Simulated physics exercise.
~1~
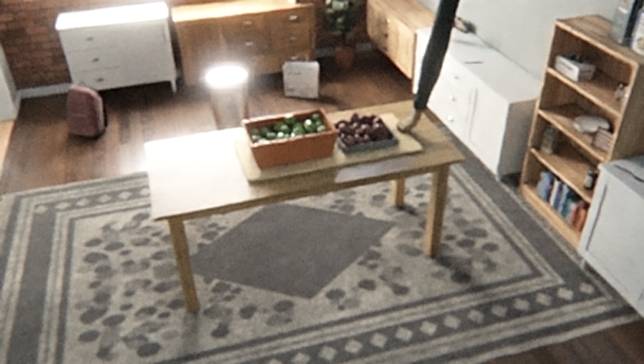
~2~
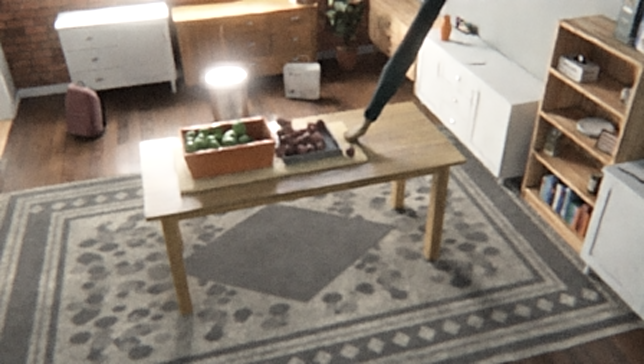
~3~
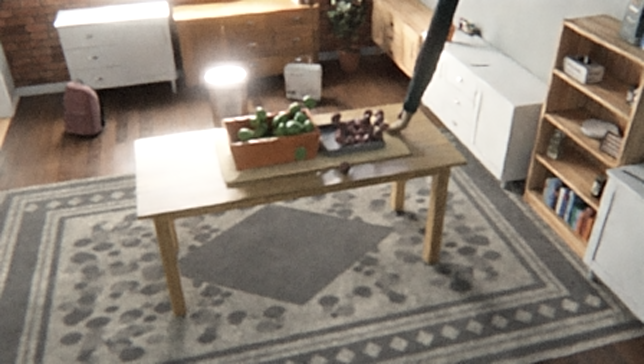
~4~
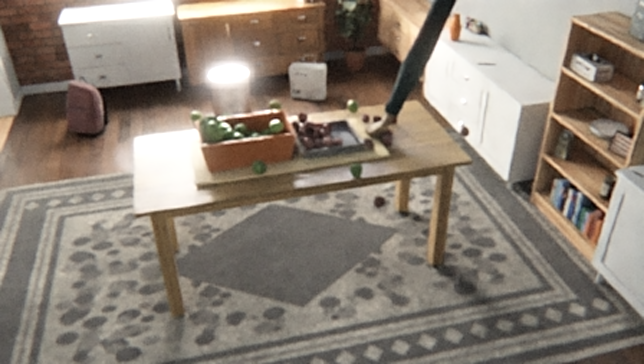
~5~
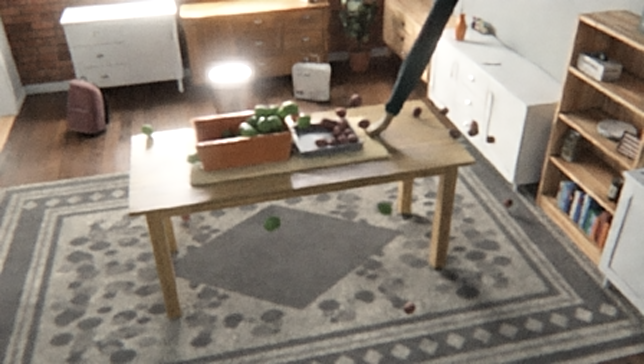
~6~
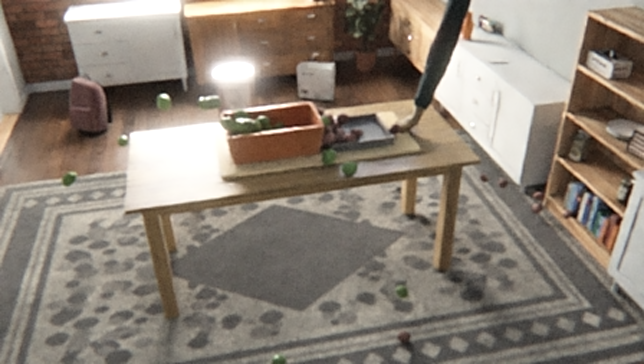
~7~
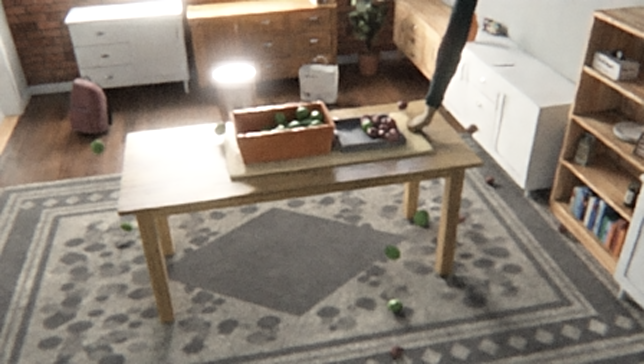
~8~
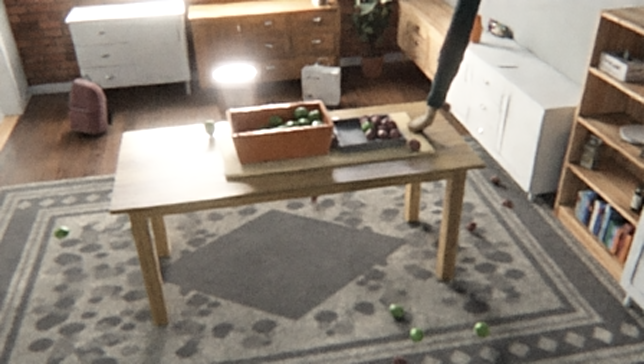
In a living room, a dark arm slid a board holding an orange tray of limes and a grey tray of red potatoes back and forth across a wooden table, sending some of both tumbling onto the rug while many stayed in the trays.
